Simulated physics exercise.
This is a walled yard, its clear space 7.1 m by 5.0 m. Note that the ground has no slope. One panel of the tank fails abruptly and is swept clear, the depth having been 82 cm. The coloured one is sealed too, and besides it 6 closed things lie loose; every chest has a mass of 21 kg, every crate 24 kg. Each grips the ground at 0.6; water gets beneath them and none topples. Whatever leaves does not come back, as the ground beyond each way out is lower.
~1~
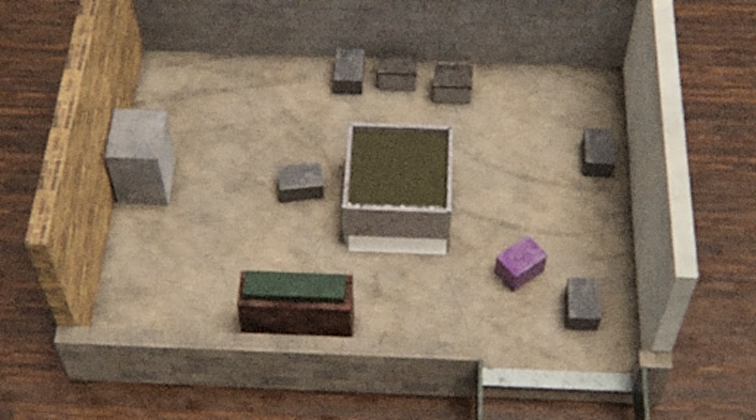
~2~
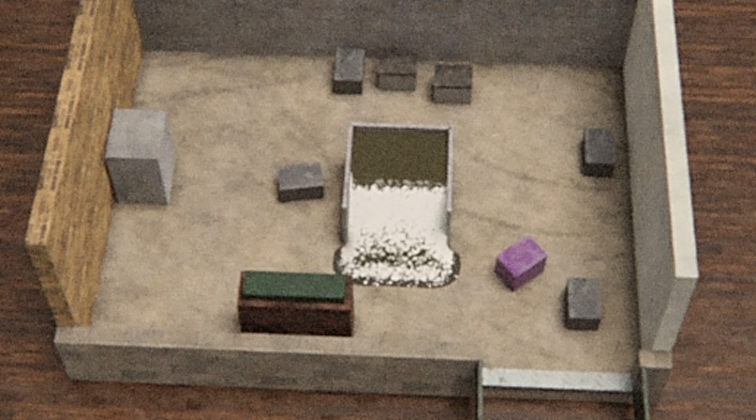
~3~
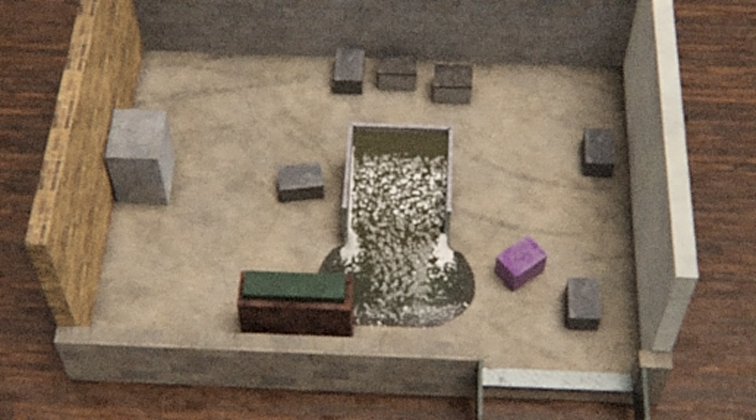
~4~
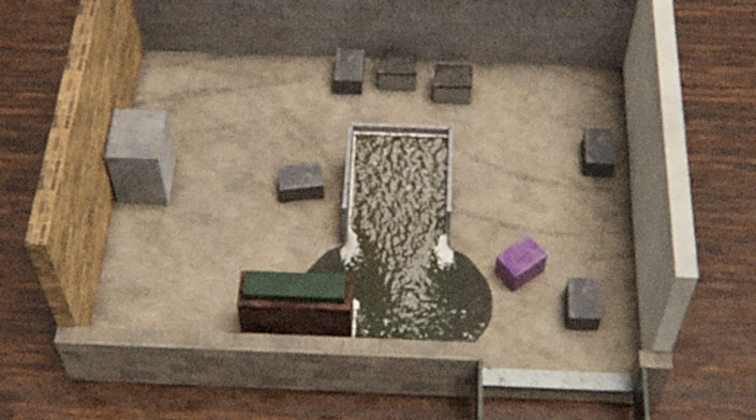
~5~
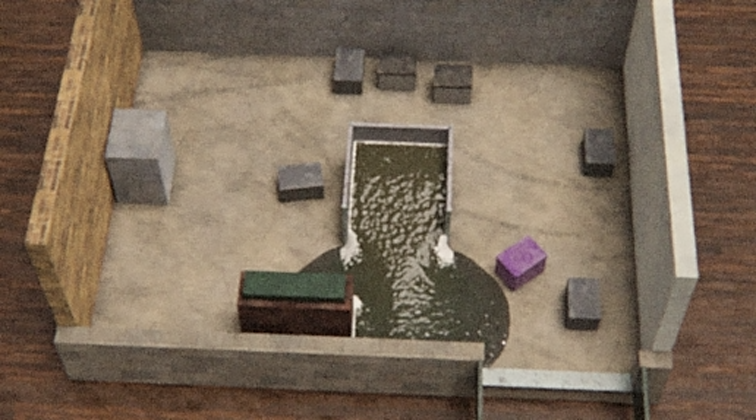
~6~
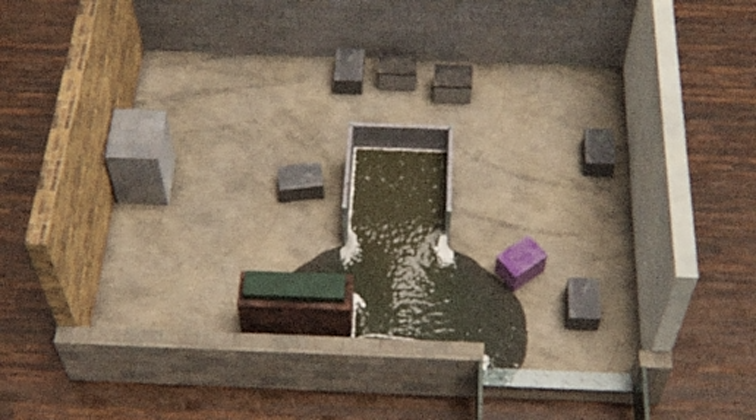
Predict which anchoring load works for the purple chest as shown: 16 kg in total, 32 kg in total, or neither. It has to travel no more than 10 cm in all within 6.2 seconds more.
Answer: Only 32 kg suffices.
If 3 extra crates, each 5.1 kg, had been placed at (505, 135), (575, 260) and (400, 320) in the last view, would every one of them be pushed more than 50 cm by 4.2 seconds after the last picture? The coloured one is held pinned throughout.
In that order: Not as far, then farther, then farther.
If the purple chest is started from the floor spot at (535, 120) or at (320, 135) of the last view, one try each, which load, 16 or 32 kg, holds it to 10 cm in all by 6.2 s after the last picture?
Order kept: Light pick works, light pick works.
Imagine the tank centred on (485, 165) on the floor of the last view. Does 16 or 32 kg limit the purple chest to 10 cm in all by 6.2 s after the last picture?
Then the answer is that no option works.
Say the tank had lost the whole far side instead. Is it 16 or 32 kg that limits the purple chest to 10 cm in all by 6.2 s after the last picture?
In that case the lighter mass suffices.
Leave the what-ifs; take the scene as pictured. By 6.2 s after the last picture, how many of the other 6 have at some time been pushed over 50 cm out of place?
1.
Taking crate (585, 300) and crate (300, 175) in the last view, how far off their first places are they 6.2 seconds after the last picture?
Net distance: First 150 cm, second 0 cm.
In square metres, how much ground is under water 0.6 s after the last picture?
I'd put it close to 10.0 m2.
Then, 0.6 s after the last picture the purple chest would be 0 cm from its start with 16 kg and 0 cm from its start with 32 kg; 1 cm of water round it then.
Then, 2.3 s after the last picture the purple chest would be 24 cm from its start with 16 kg and 0 cm from its start with 32 kg; 5 cm of water round it then.
Then, 4.2 s after the last picture the purple chest would be 25 cm from its start with 16 kg and 0 cm from its start with 32 kg; 3 cm of water round it then.
Then, 6.2 s after the last picture the purple chest would be 25 cm from its start with 16 kg and 0 cm from its start with 32 kg; 3 cm of water round it then.
